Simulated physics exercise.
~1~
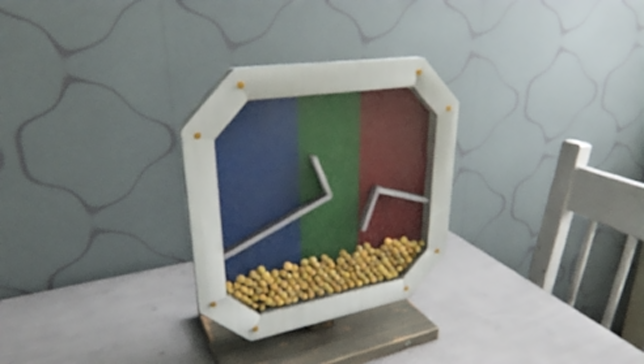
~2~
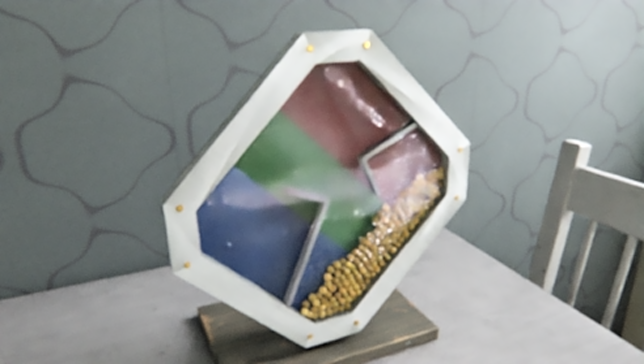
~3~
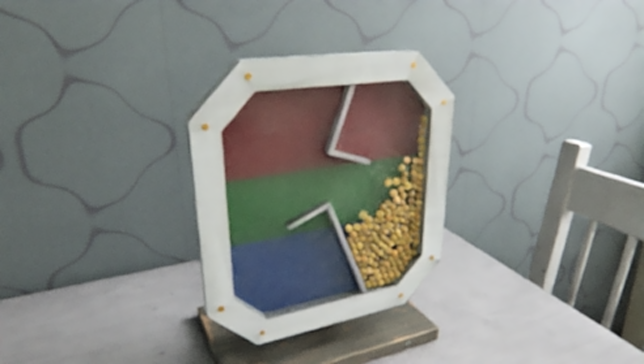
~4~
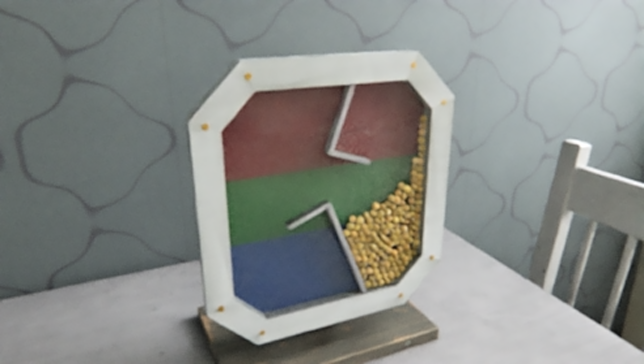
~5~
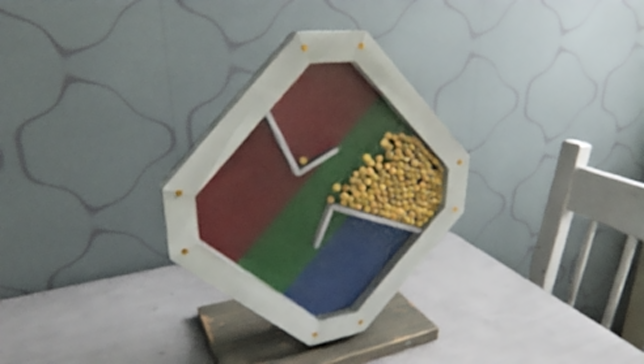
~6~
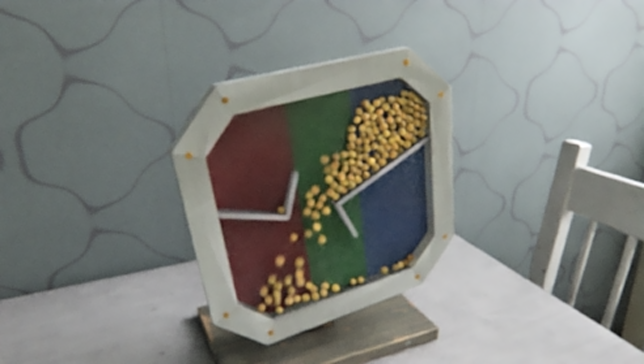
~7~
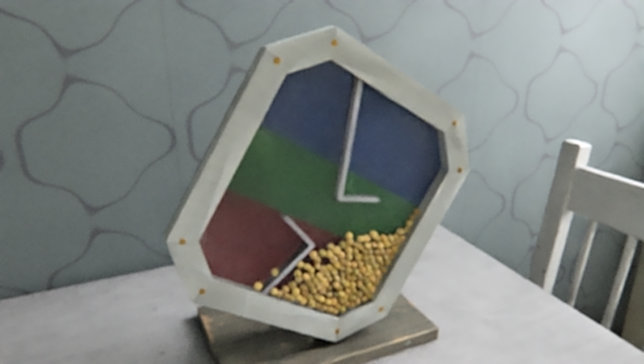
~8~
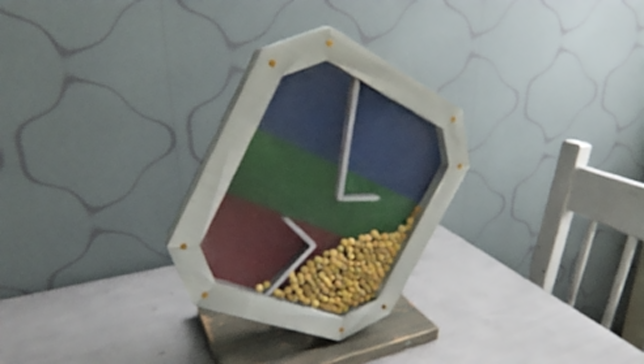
White octagonal case of chickpeas turning anticlockwise, pausing, then turning further until the chickpeas spill down and settle along the bottom.
